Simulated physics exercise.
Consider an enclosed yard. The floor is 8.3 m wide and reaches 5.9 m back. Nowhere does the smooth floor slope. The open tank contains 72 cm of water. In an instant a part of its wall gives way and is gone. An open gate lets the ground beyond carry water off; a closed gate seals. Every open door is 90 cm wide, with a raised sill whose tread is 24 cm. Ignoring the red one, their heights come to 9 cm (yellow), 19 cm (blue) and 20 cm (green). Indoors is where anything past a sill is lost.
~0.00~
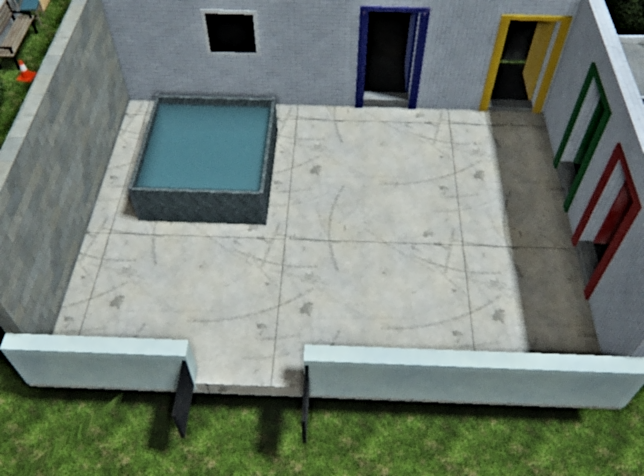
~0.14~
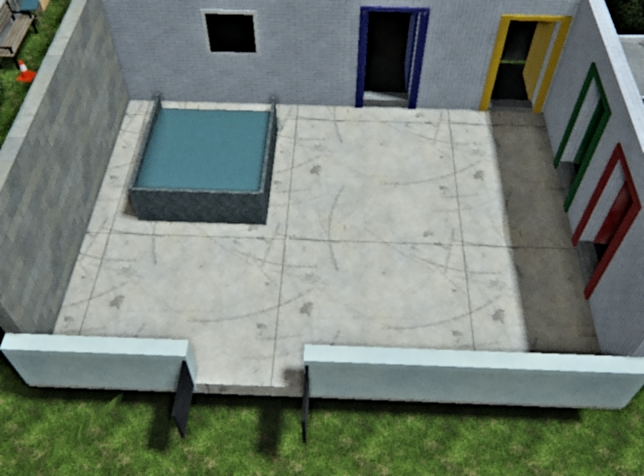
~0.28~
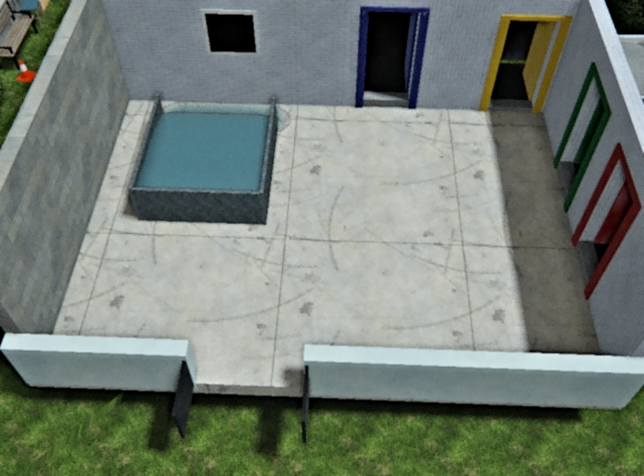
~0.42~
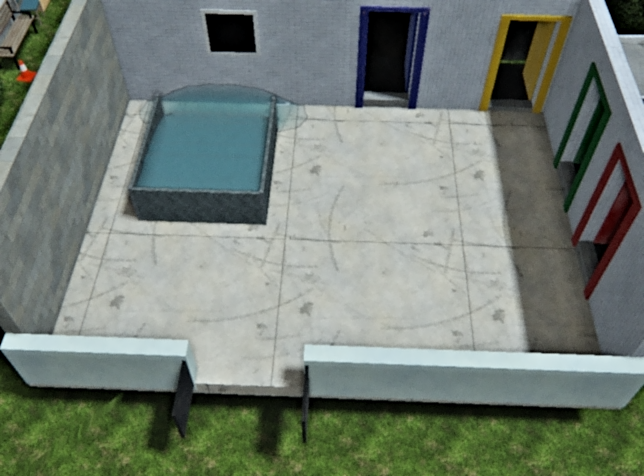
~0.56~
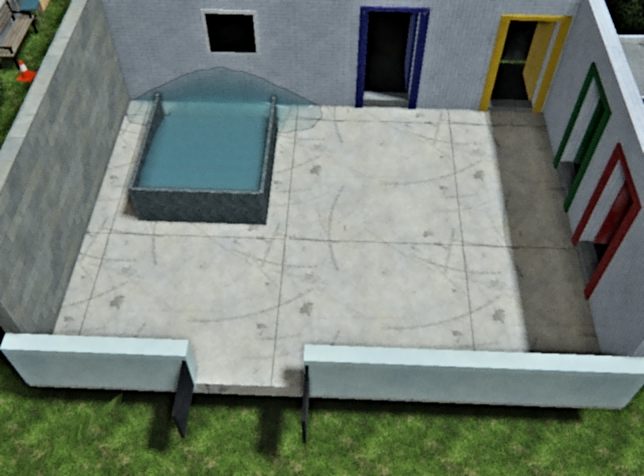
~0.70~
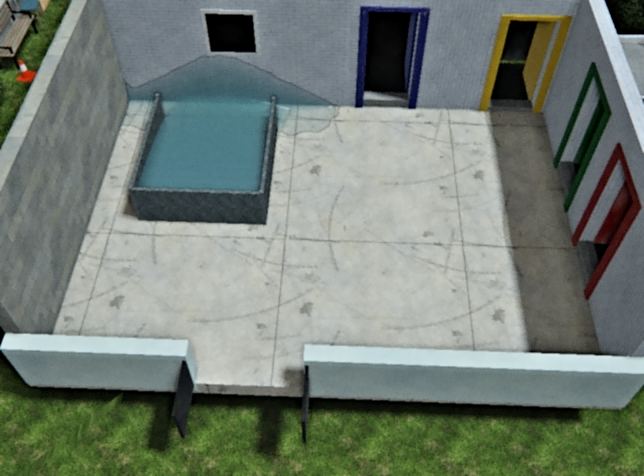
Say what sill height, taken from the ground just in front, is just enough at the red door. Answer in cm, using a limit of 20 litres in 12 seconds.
I would put it at 8.5 cm.
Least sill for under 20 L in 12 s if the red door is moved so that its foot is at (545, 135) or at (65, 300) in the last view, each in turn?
Around 18 and 8.0 cm respectively.
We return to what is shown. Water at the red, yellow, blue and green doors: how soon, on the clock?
Red = 3.4 s, yellow = 2.2 s, blue = 1.0 s, green = 2.6 s.
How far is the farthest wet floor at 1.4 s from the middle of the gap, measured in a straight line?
4.0 m.
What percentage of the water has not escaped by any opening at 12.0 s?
Some 94 %.
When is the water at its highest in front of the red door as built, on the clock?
I'd say near 9.0 seconds.
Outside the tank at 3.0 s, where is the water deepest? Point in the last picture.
Near (44, 362).
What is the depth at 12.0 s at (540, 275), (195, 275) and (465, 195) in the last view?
That's 6, 2 and 7 cm, in the order given.
After 1.4 s water covers 15 % of the floor, deepest (62 cm) near (129, 104); it has not reached the red door.
After 3.0 s water covers 50 % of the floor, deepest (42 cm) near (44, 362); it has not reached the red door.
After 12.0 s water covers 100 % of the floor, deepest (11 cm) near (417, 118); 7 cm at the red door, 0 litres in over its 17 cm sill.
At the red door as built, the water arrived by 3.4 s and peaked near 15 cm at 9.2 s.
Run again over the same 12 s with other heights there, 35 litres in over 7 cm, 11 litres over 10 cm. The limit of 20 litres is kept from about 8.5 cm up.
